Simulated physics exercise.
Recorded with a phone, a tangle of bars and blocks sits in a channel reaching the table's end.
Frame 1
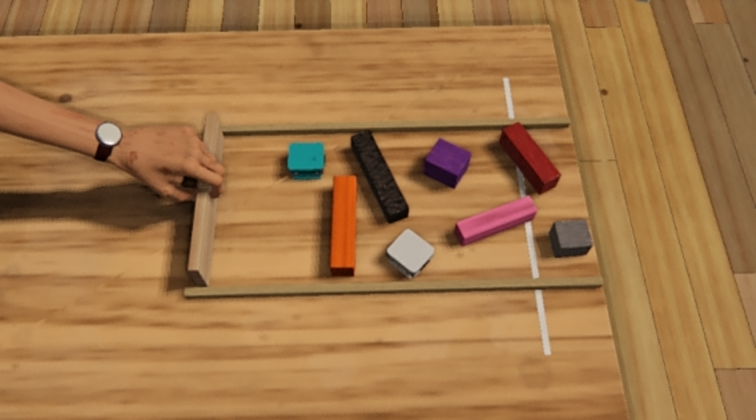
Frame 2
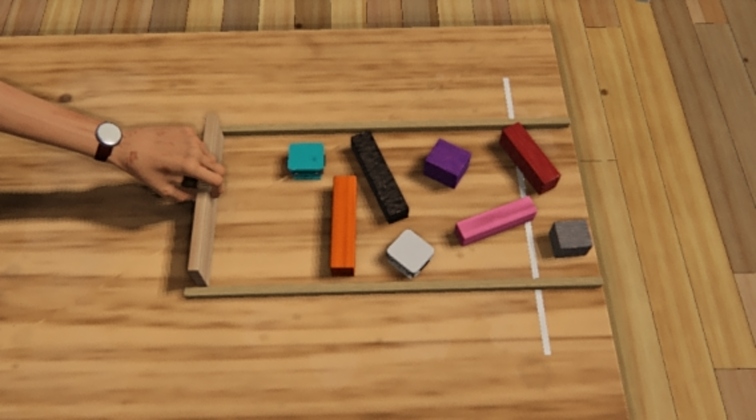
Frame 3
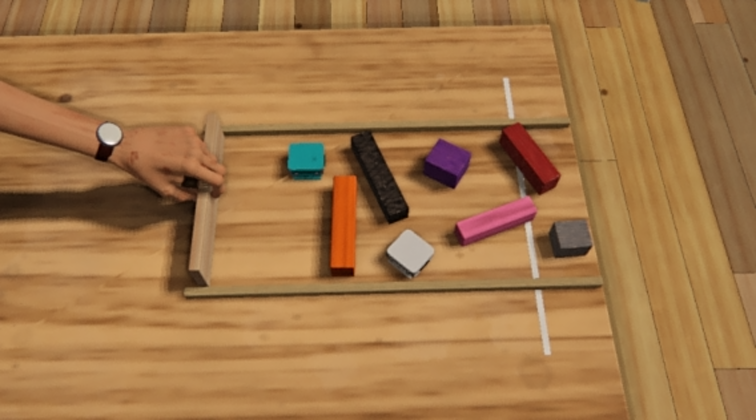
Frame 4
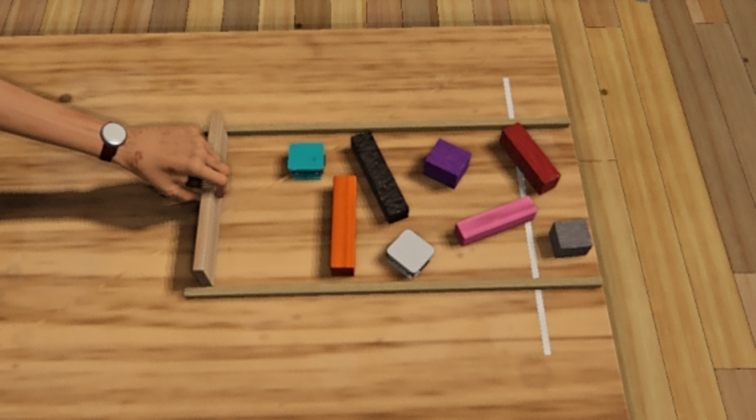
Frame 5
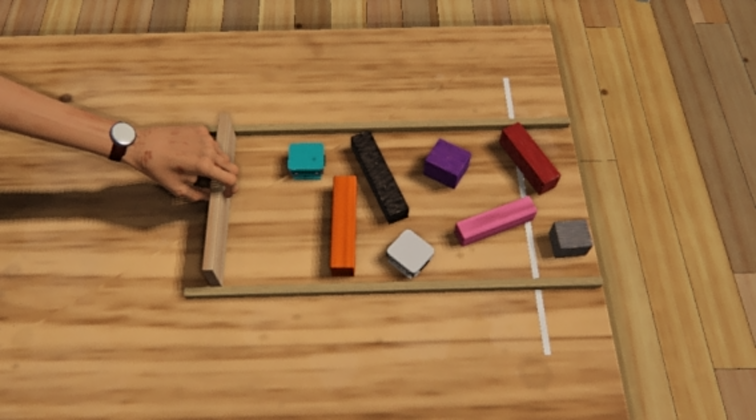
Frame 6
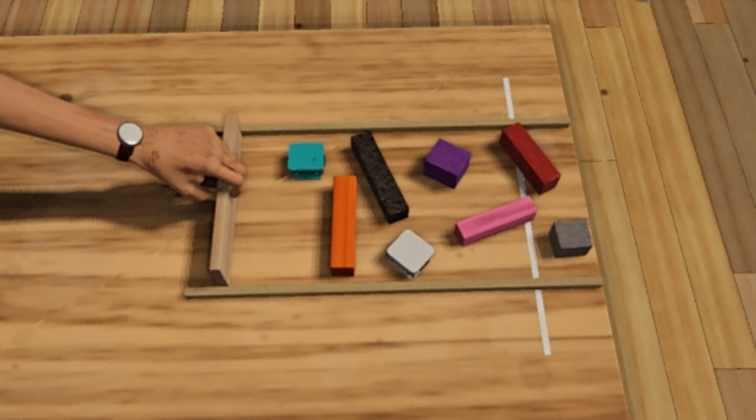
The video shows a hand with a wristwatch holding a wooden board upright between two rails on a table, then sliding it slightly right toward scattered coloured bars and blocks, which stay still near a white line.
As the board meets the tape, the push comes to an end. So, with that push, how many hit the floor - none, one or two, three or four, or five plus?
I predict the tally of drops will be above two but under five.
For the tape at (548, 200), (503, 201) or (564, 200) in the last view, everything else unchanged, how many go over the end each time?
It would be 6, then 1, then 6.
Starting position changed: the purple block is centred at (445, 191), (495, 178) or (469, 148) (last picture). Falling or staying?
Per position, it does not stay / does not stay / does not stay.
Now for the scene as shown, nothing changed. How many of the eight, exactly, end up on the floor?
My count gives 4.
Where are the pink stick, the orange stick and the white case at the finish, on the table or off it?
At the end the pink stick does not stay, the orange stick does not drop, and the white case does not drop.
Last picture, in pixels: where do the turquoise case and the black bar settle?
Turquoise case: About (536, 155); black bar: About (568, 173).
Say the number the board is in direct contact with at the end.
That number would be 2.
Soon after, none off yet; grey block at rest near (570, 239); red bar at rest near (529, 158); pink stick at rest near (495, 222).
At rest, the number that fall off is three or four; fallen, purple block, pink stick, red bar and grey block.
